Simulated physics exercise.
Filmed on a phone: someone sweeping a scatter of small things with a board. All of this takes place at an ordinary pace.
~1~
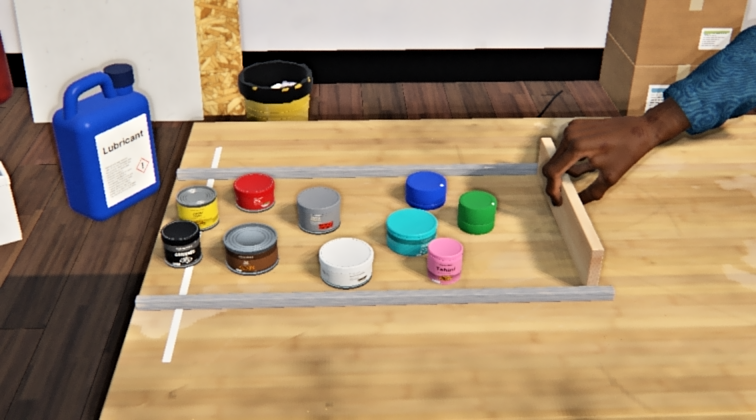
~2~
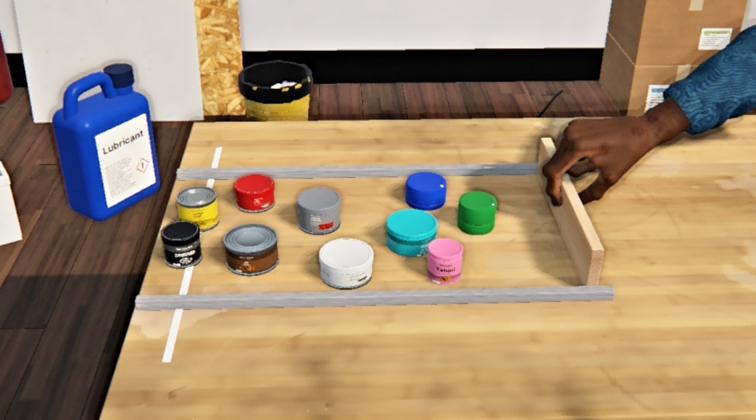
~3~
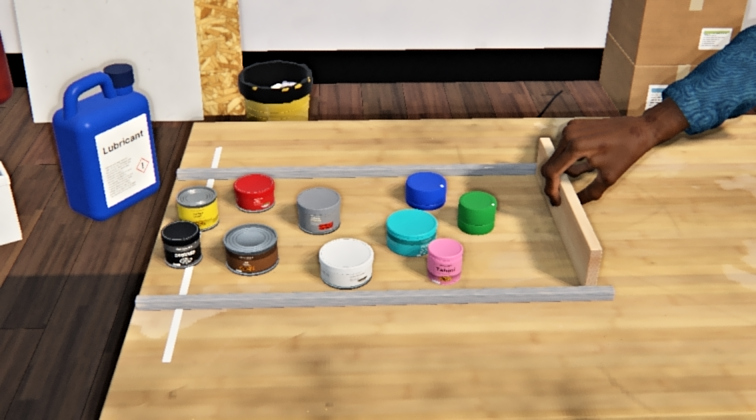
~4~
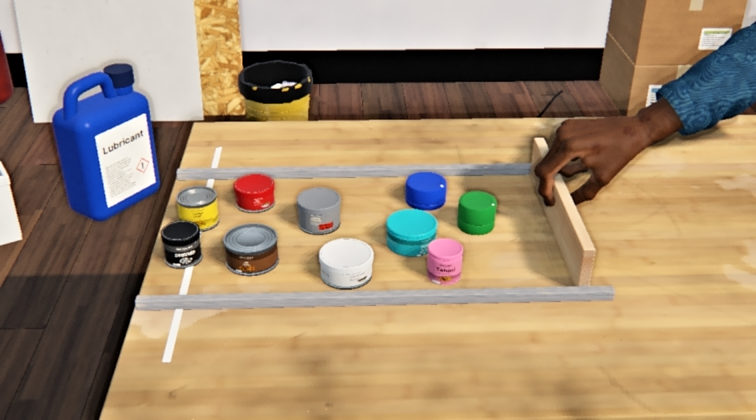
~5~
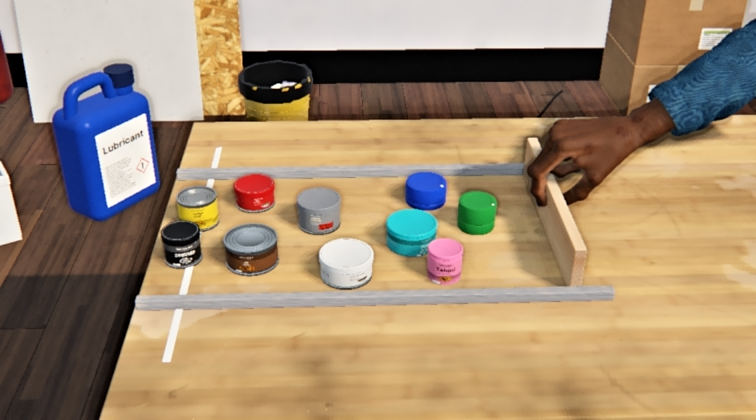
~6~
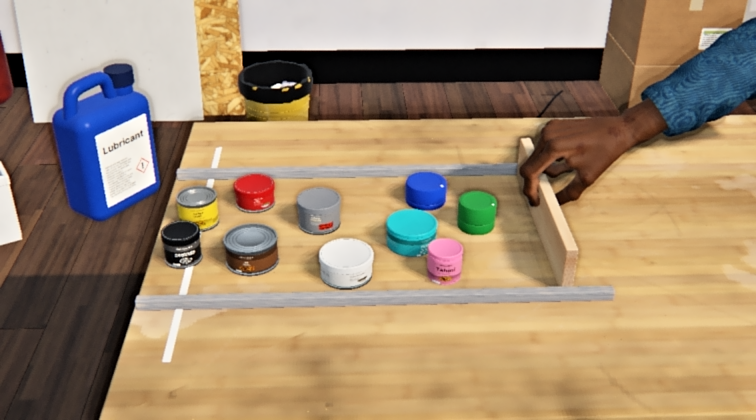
A dark-skinned hand in a blue sleeve grips a wooden board standing at the right of a pale wooden table, seen from above at an angle. Between two grey rails sit yellow, black, red, brown, grey and white pots at left and centre, with turquoise, blue, green and pink ones nearer the board. The hand holds still, then slides the board slightly left, while pots and camera stay still.
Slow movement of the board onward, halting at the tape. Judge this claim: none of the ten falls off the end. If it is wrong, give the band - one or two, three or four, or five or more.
Wrong; five or more fall off.
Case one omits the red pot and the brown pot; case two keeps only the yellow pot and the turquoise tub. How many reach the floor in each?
4 in the first case and 4 in the second.
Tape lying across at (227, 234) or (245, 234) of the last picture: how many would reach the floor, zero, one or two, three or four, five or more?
The first spot gives three or four and the second gives just one or two.
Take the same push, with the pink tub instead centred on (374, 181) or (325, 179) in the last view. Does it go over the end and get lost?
First: Safe; second: Safe.
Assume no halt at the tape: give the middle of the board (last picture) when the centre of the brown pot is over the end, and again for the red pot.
(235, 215) and (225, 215), roughly.
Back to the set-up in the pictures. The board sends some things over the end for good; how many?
Result: A total of 6.
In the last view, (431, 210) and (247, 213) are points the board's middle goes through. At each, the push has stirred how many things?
So 4, and at the other place 10.
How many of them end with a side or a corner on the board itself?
That makes 4.
A little later, none off yet; black pot at rest near (182, 244); yellow pot at rest near (198, 209); red pot at rest near (255, 193).
When it is over, the number that fall off is five or more; down, white pot, grey pot, brown pot, red pot, yellow pot and black pot.
